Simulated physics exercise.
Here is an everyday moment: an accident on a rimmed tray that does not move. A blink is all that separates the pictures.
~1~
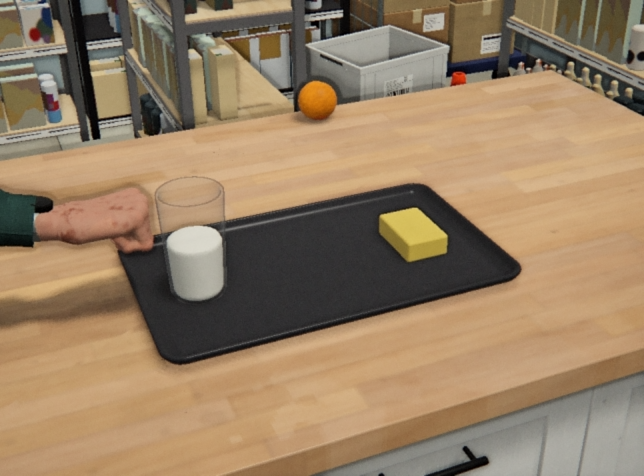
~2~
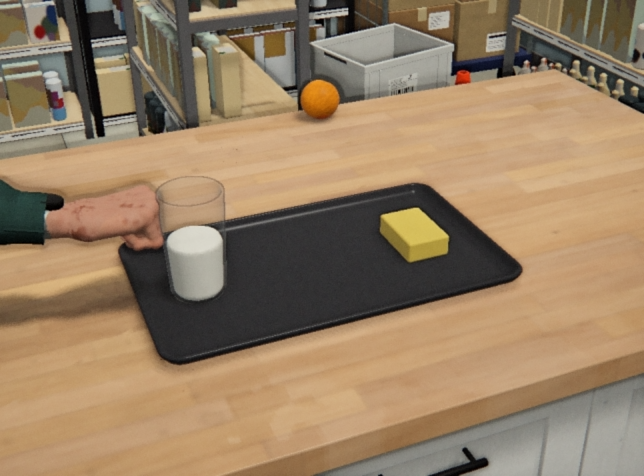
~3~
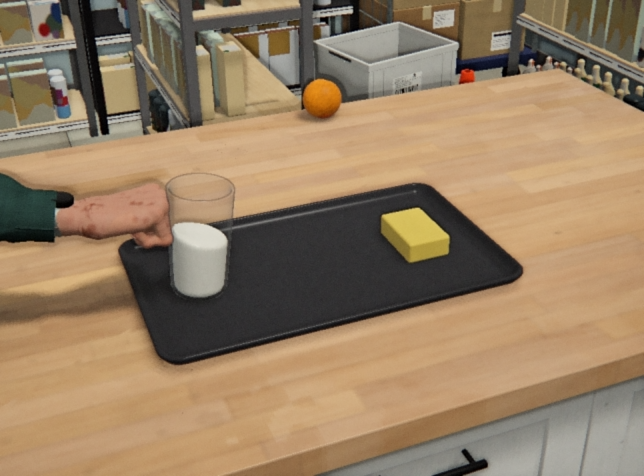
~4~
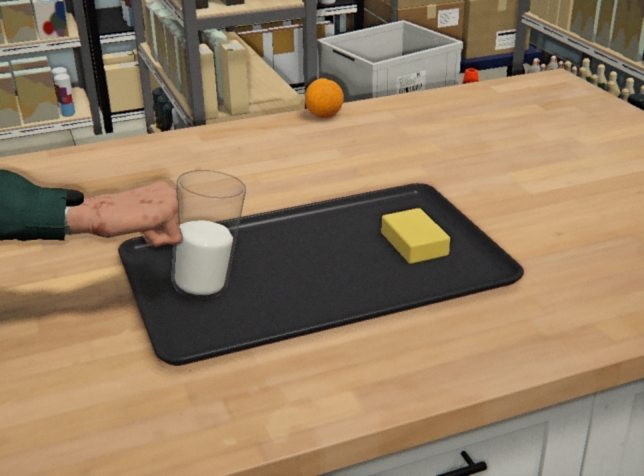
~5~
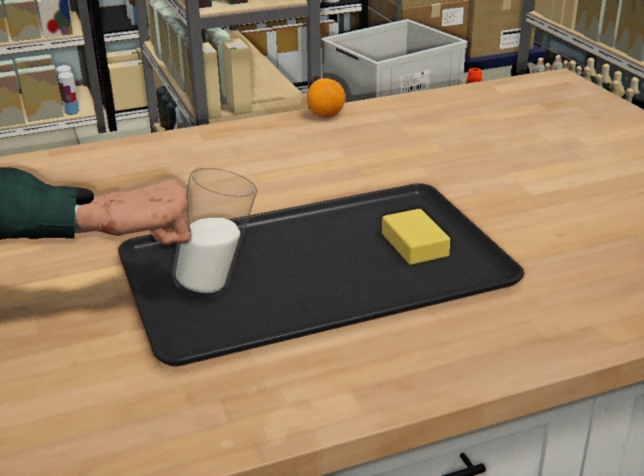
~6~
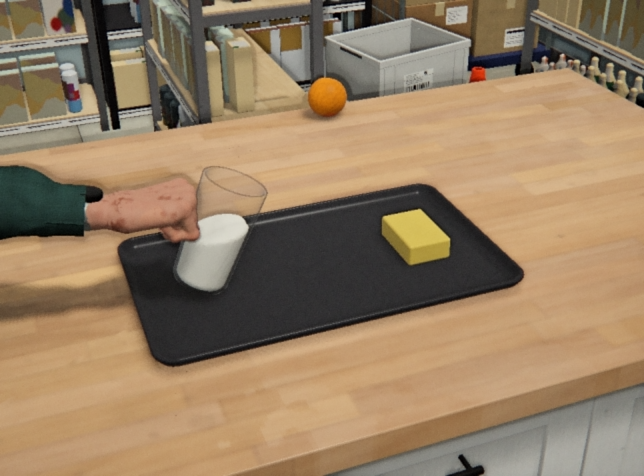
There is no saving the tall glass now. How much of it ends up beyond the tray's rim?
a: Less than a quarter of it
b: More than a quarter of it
Option a: Less than a quarter of it.
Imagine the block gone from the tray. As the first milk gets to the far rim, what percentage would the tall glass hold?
55 %.
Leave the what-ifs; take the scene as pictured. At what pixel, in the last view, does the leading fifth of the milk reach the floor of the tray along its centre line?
Touchdown, mid-line: Approx. (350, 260).
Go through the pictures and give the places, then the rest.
It leans 0°; its right rim is at (221, 187); the milk meets the walls at (166, 242) and (219, 232); the tray's far rim is at (469, 223); a block is fixed to the tray further along, in the first picture.
It leans 0°; its right rim is at (221, 187); the milk meets the walls at (166, 242) and (219, 232), in the second picture.
It leans 6°; its right rim is at (232, 186); the milk meets the walls at (172, 228) and (225, 232), in the third picture.
It leans 11°; its right rim is at (242, 186); the milk meets the walls at (178, 227) and (230, 229), in the fourth picture.
It leans 17°; its right rim is at (253, 187); the milk meets the walls at (182, 235) and (237, 224), in the fifth picture.
It leans 24°; its right rim is at (264, 189); the milk meets the walls at (187, 238) and (246, 218), in the sixth picture.
A moment on, the tall glass is falling and 100 per cent is in the glass, 0 on the tray and 0 above or beyond its rim.
Next, the tall glass lies on its side and 100 per cent is in the glass, 0 on the tray and 0 above or beyond its rim.
Then the tall glass lies on its side and 61 per cent is in the glass, 30 on the tray and 9 above or beyond its rim.
Later the tall glass lies on its side and 29 per cent is in the glass, 63 on the tray and 8 above or beyond its rim.
Finally, 92 per cent is held by tray and glass, 8 is off the tray.
